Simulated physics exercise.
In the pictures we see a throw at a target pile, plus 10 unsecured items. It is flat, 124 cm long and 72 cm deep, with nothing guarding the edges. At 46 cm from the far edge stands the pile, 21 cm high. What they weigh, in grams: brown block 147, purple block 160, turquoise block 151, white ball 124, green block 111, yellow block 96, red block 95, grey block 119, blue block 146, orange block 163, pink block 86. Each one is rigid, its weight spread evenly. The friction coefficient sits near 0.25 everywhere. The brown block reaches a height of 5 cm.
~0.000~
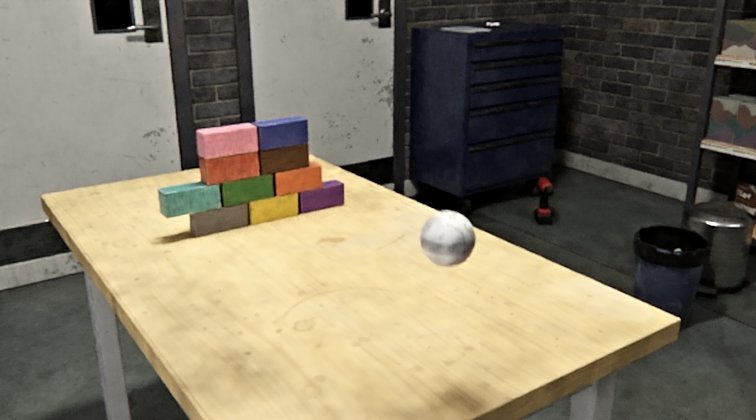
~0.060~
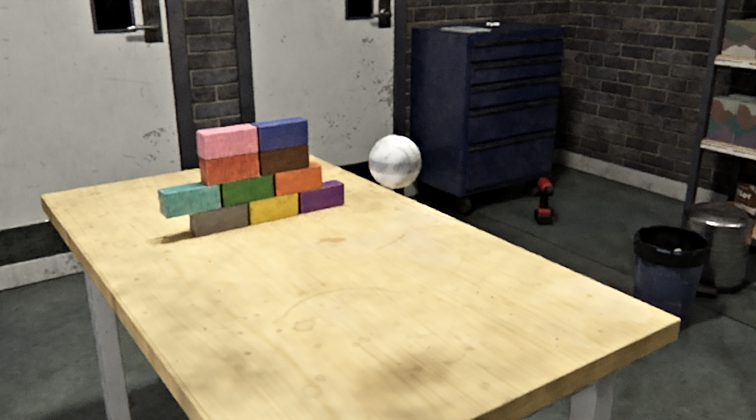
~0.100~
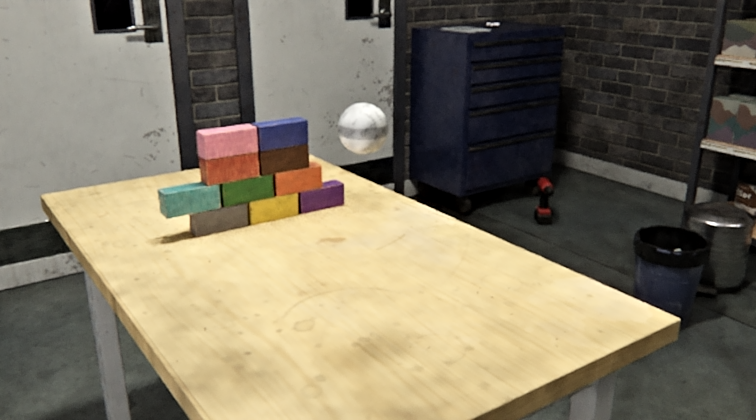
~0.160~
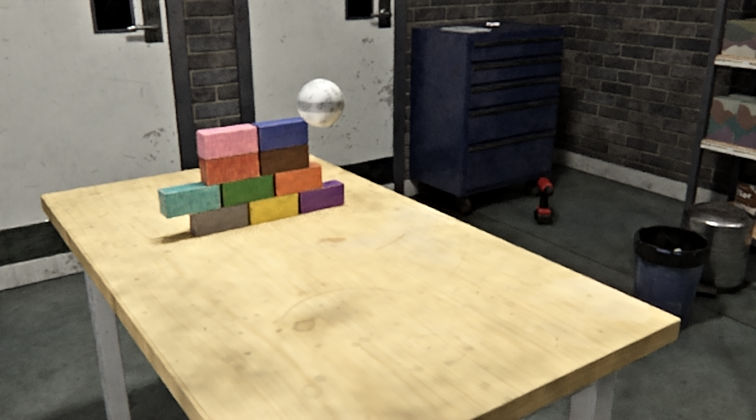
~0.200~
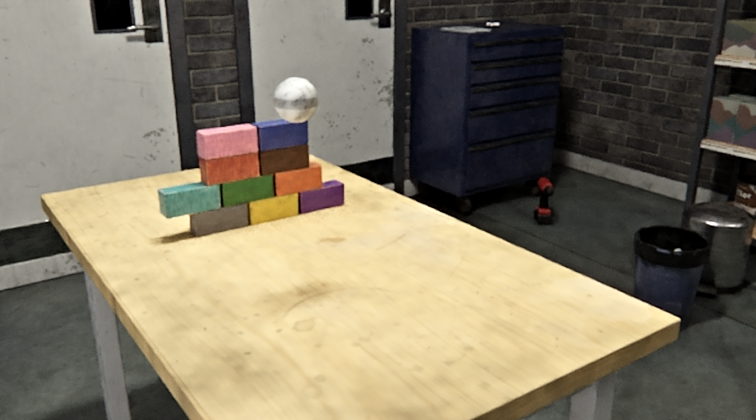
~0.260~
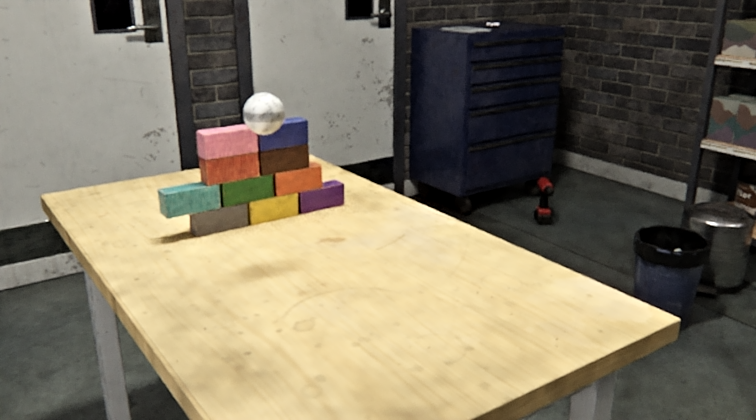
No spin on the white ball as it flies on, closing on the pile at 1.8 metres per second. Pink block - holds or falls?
Falls.
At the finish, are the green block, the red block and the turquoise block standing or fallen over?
Well, the green block holds steady, the red block tumbles down, and the turquoise block tumbles down.
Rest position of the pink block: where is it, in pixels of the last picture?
Around pixel (140, 247).
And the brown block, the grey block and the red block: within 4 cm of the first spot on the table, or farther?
Brown block: Remains in place; grey block: Remains in place; red block: Is displaced.
By 0.46 s, white ball near (219, 209); pink block tilted 14° near (224, 141); red block 8 cm from its spot; turquoise block tilted 9°.
By 0.56 s, white ball near (220, 229); pink block tilted 67° near (215, 163); red block tilted 33°; turquoise block tilted 40°.
By 0.66 s, white ball near (220, 231); pink block upside down near (201, 184); turquoise block on its side; red block tilted 44°.
By 0.86 s, white ball near (220, 233); pink block on its side near (169, 217); red block on its side; turquoise block on its side.
When it is over (1.7 s), lying over on the table, turquoise block, red block and pink block; the other 7 within 4 cm of the start. End places, in pixels of the last picture, pink block near (140, 247).
